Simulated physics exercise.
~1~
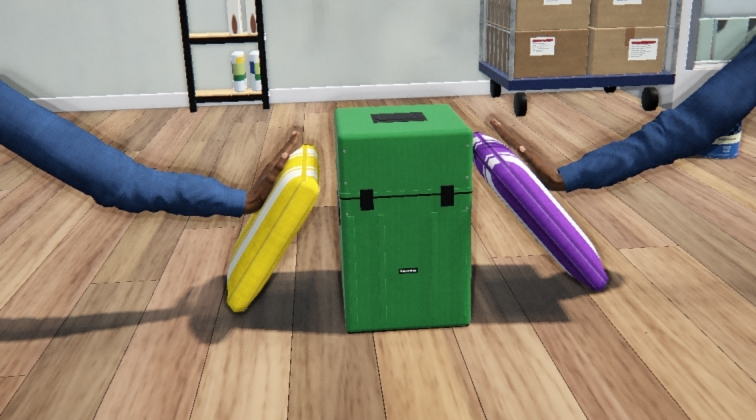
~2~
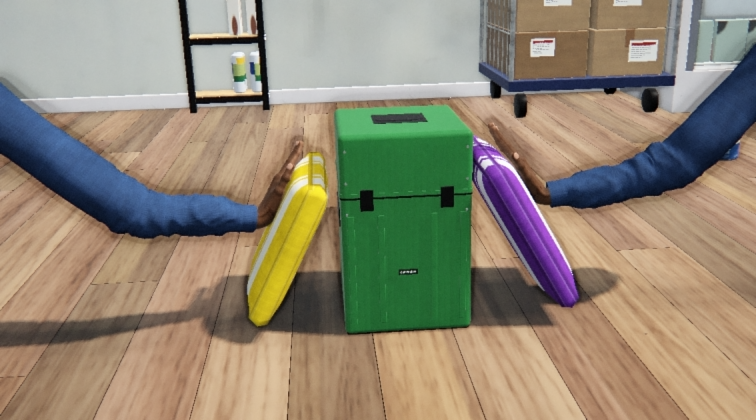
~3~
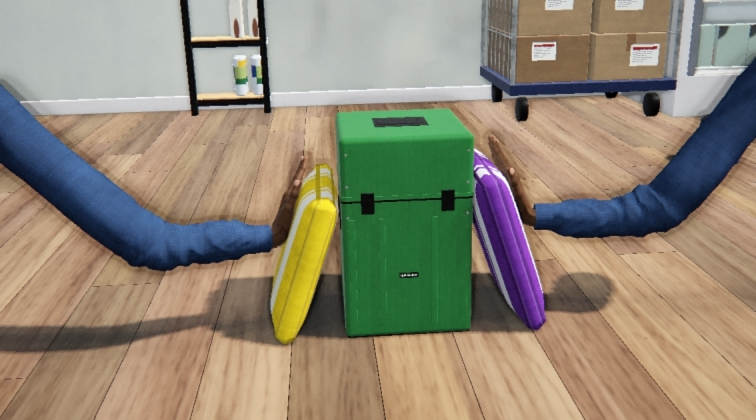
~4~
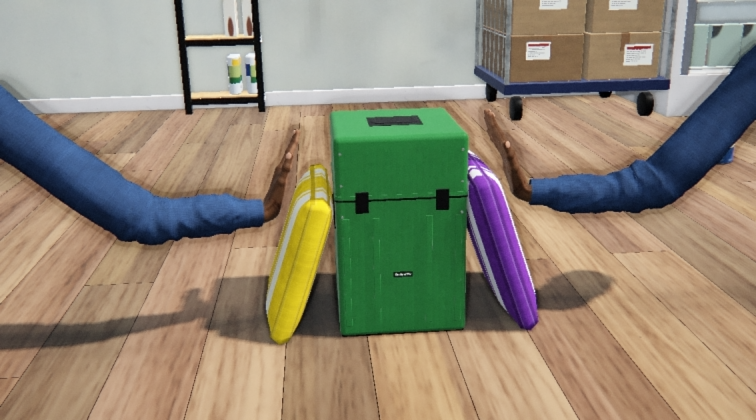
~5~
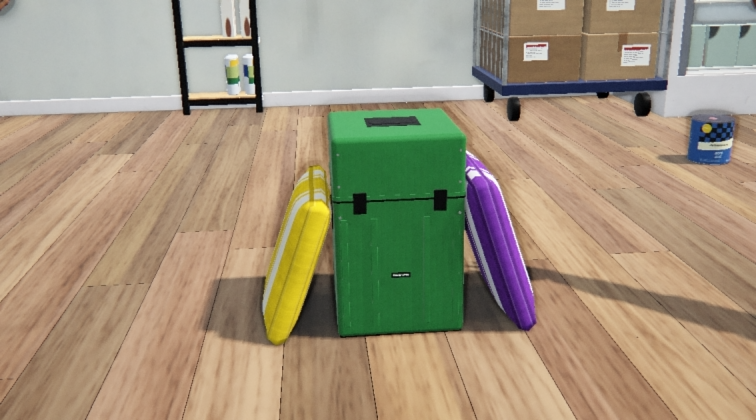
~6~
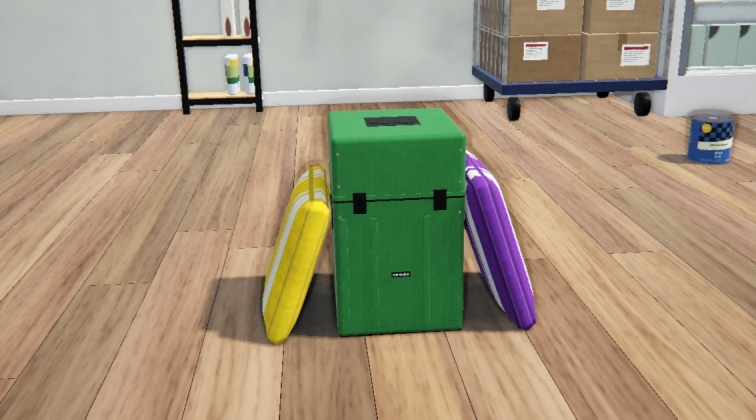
Two hands brought a yellow cushion and a purple cushion in against the left and right sides of a green chest, then let go and drew back out of view, leaving both cushions propped up and leaning against it.
